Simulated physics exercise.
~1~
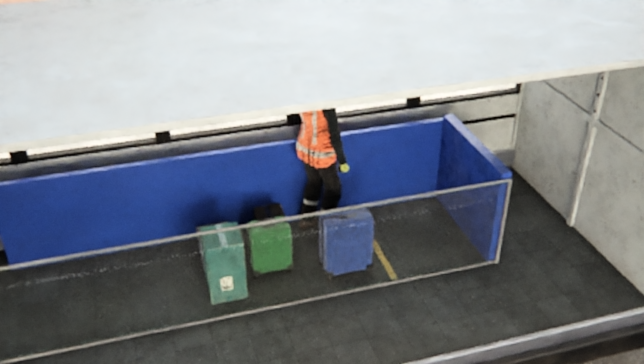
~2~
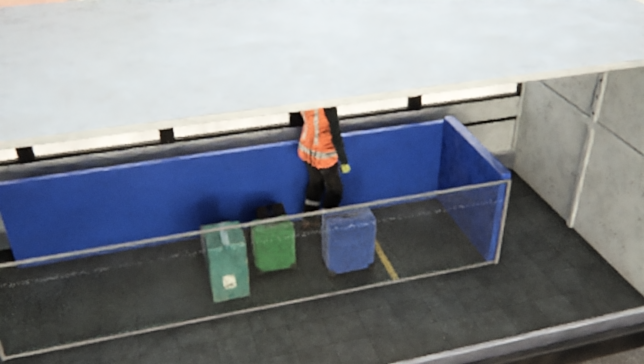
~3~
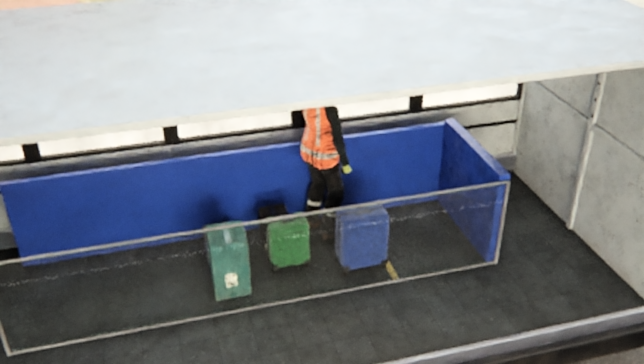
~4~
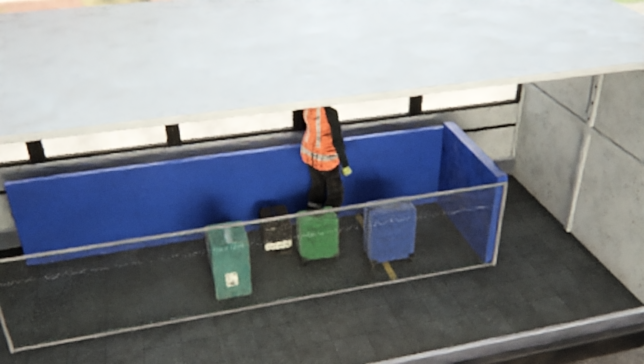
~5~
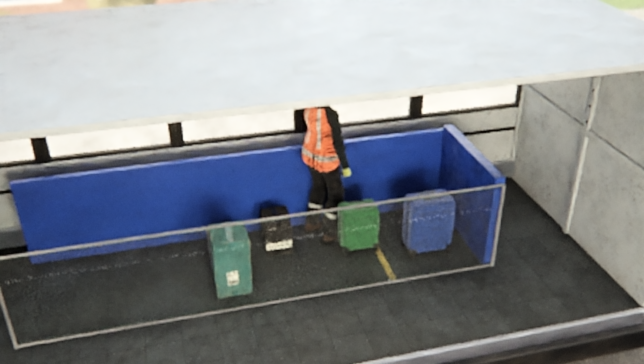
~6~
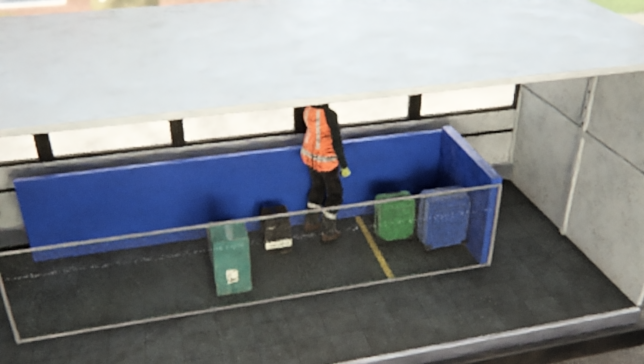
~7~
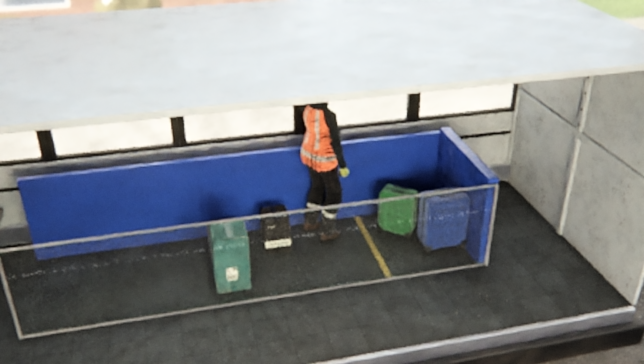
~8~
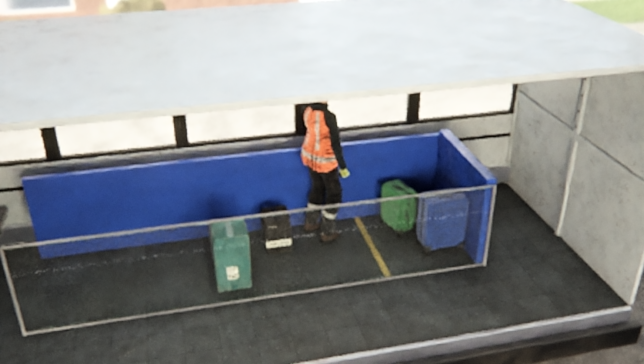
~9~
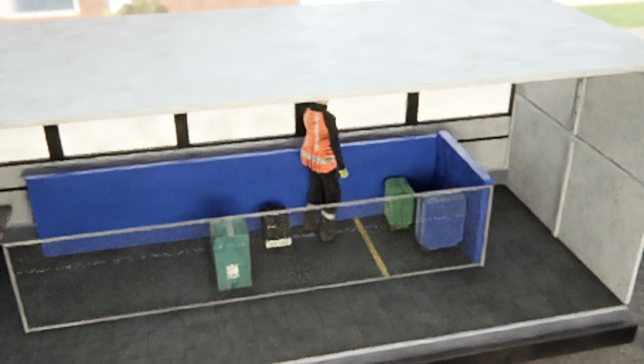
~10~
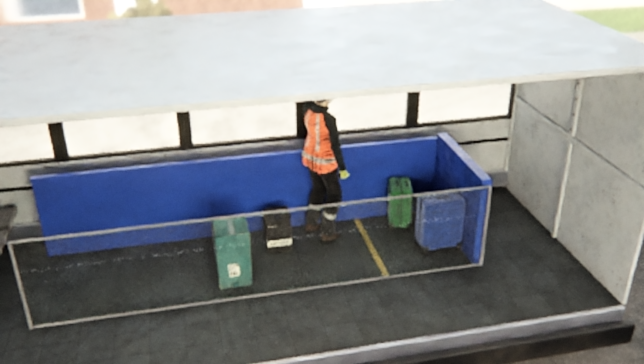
In the video, a figure in an orange vest stands still in a blue-walled bay as a green case and a blue case roll right past a yellow line and stop near the end wall, while a teal case and a small dark case stay put.
